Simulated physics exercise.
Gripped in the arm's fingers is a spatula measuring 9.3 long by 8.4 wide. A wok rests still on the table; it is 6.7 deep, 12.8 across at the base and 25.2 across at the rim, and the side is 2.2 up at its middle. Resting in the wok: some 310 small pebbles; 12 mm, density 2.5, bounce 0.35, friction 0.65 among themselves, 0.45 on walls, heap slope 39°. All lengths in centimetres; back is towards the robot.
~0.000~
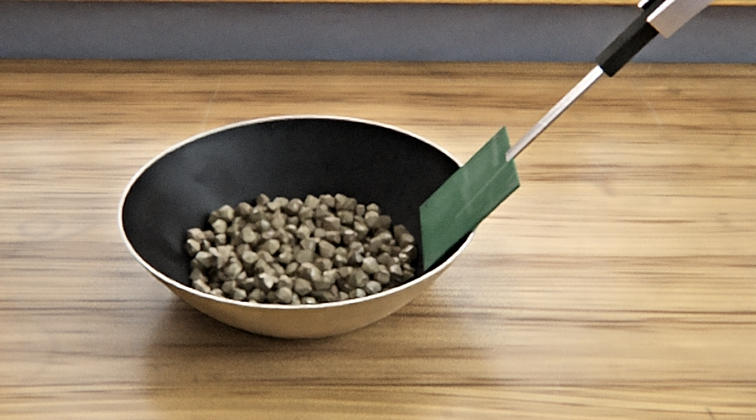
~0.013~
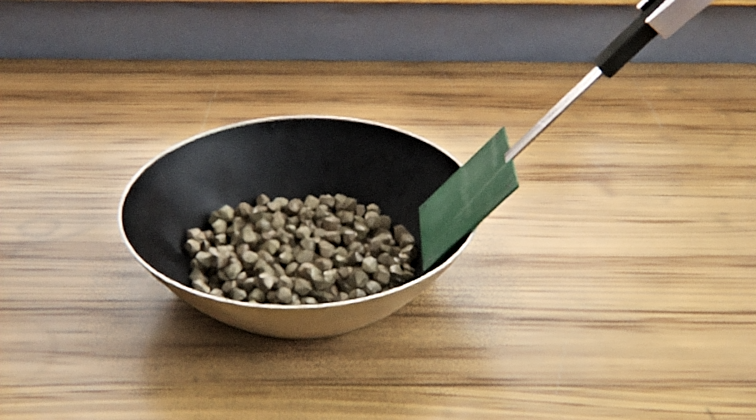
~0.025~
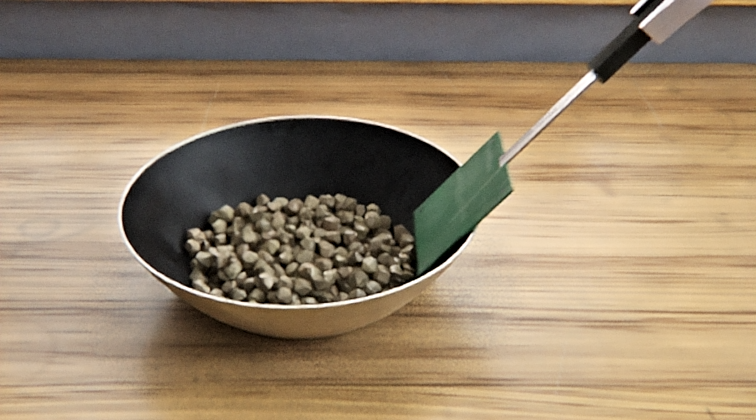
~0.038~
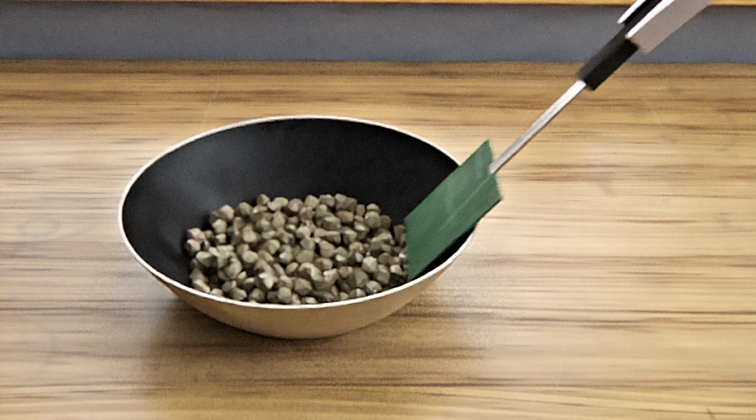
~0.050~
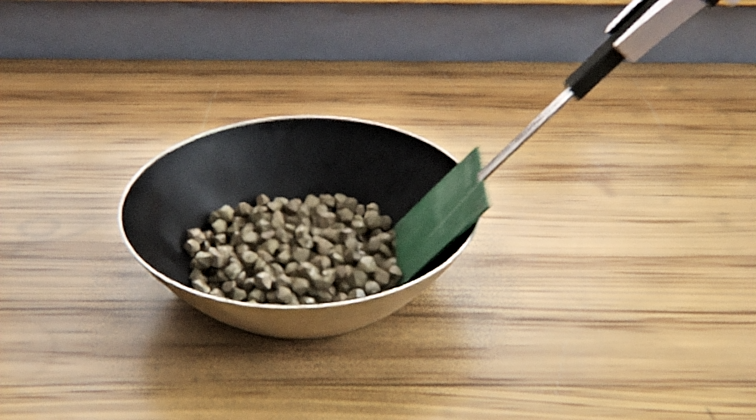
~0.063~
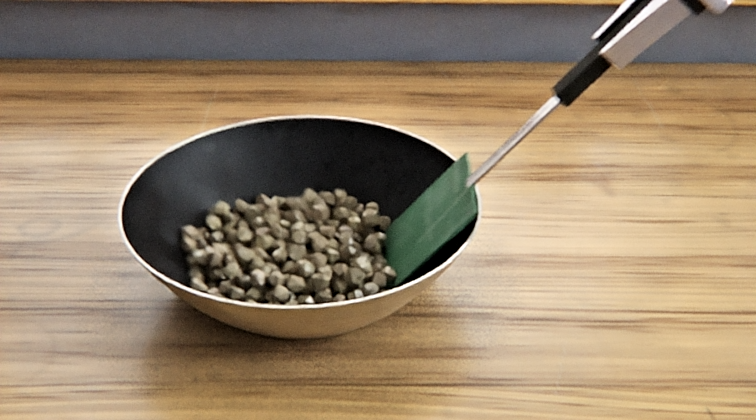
A wok with a black inside and a pale rim sits on a striped, light-brown wooden table, seen from slightly above by a fixed camera, with a grey-blue band behind. Small grey-brown pebbles lie heaped in it, and a robot arm's gripper at upper right holds a green spatula against its right side. The spatula slides a short way left and down, nudging the pebbles slightly leftward while the wok stays still.
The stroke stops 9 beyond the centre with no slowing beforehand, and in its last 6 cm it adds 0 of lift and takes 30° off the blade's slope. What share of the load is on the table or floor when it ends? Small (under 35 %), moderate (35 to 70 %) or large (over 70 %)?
Small.
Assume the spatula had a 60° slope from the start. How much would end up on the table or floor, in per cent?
In that case around 25 per cent.
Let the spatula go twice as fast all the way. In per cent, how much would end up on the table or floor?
Estimated result: Some 55 %.
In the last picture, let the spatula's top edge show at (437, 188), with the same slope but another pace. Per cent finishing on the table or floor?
Expect about 45 per cent there.
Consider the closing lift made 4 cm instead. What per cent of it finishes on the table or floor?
Roughly 25 percent of it.
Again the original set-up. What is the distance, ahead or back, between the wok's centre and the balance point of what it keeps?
Ahead of centre, roughly 4.5 centimetres.
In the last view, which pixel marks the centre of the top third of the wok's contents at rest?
About (176, 212).
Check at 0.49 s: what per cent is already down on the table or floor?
20 %.
After 0.15 s, sloping 50°, highest piece 6 above the table; 314 in the wok.
After 0.24 s, sloping 40°, highest piece 8 above the table; 314 in the wok.
After 0.49 s, sloping 20°, highest piece 8 above the table; 251 in the wok, 57 on the table or floor, 6 on the blade or in flight.
After 1.54 s, sloping 20°, highest piece 8 above the table; 250 in the wok, 64 on the table or floor.
At rest, 250 in the wok, 64 on the table or floor. That is 20 % on the table or floor.
